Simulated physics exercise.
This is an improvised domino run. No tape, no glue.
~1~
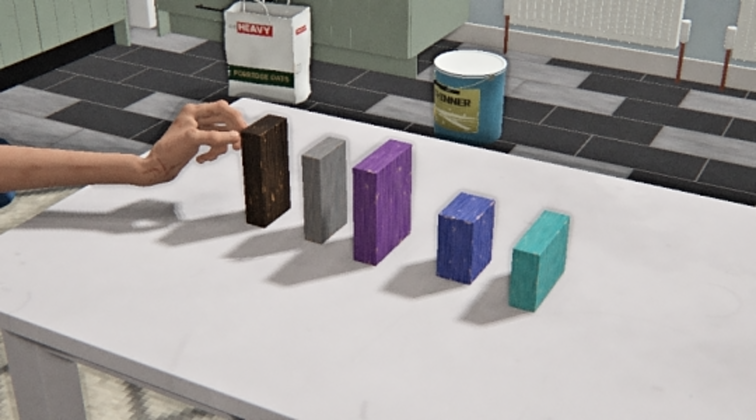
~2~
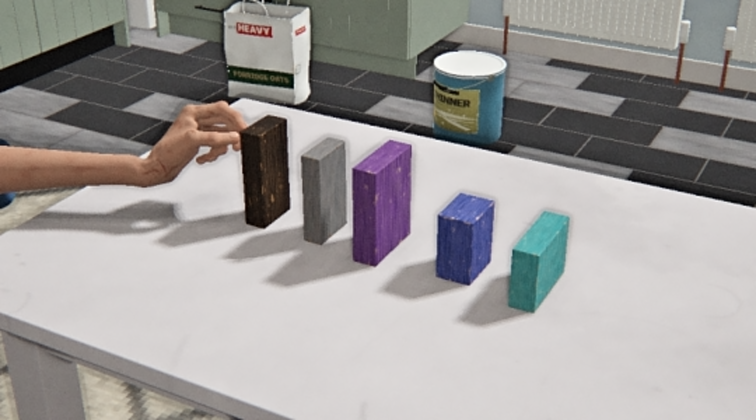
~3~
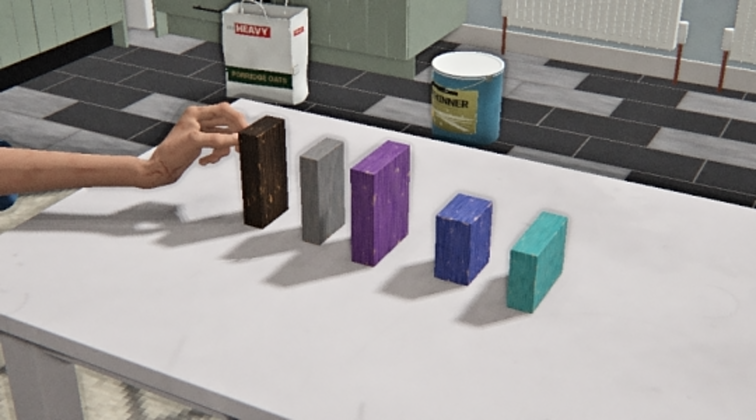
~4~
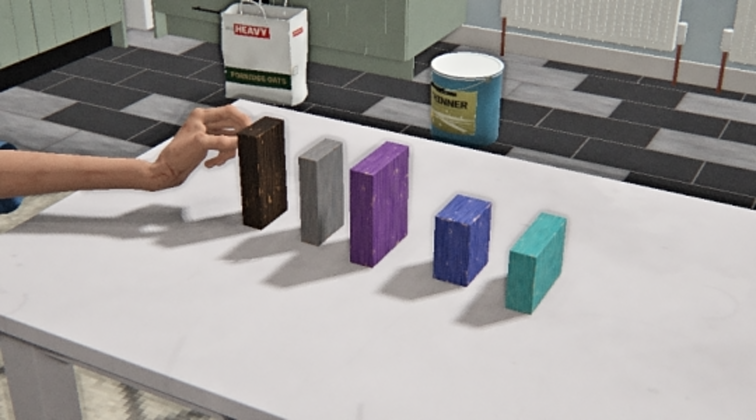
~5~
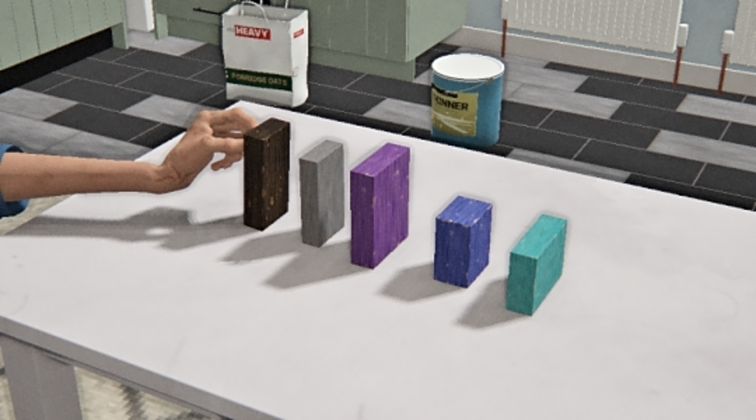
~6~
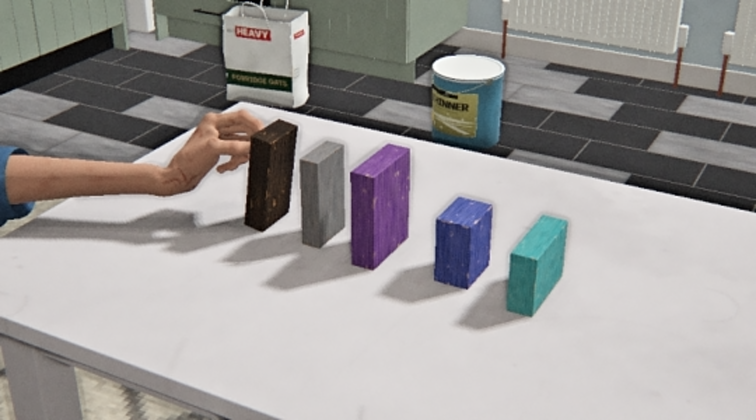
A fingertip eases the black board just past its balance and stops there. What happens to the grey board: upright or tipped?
The grey board tips over.
Then, 0.30 s after the last picture, black board 31° over; grey board tipped 5° from how it was near (327, 195).
Then, 0.50 s after the last picture, black board 53° over; grey board tipped 32° from how it was near (348, 202); purple board tipped 7° from how it was.
Then, 0.70 s after the last picture, black board 67° over; grey board tipped 58° from how it was near (365, 217); purple board tipped 38° from how it was; blue board tipped 5° from how it was.
At rest, tipped over on the table, purple board and grey board; left askew, blue board. Seen from the same camera at the end, grey board near (365, 217).
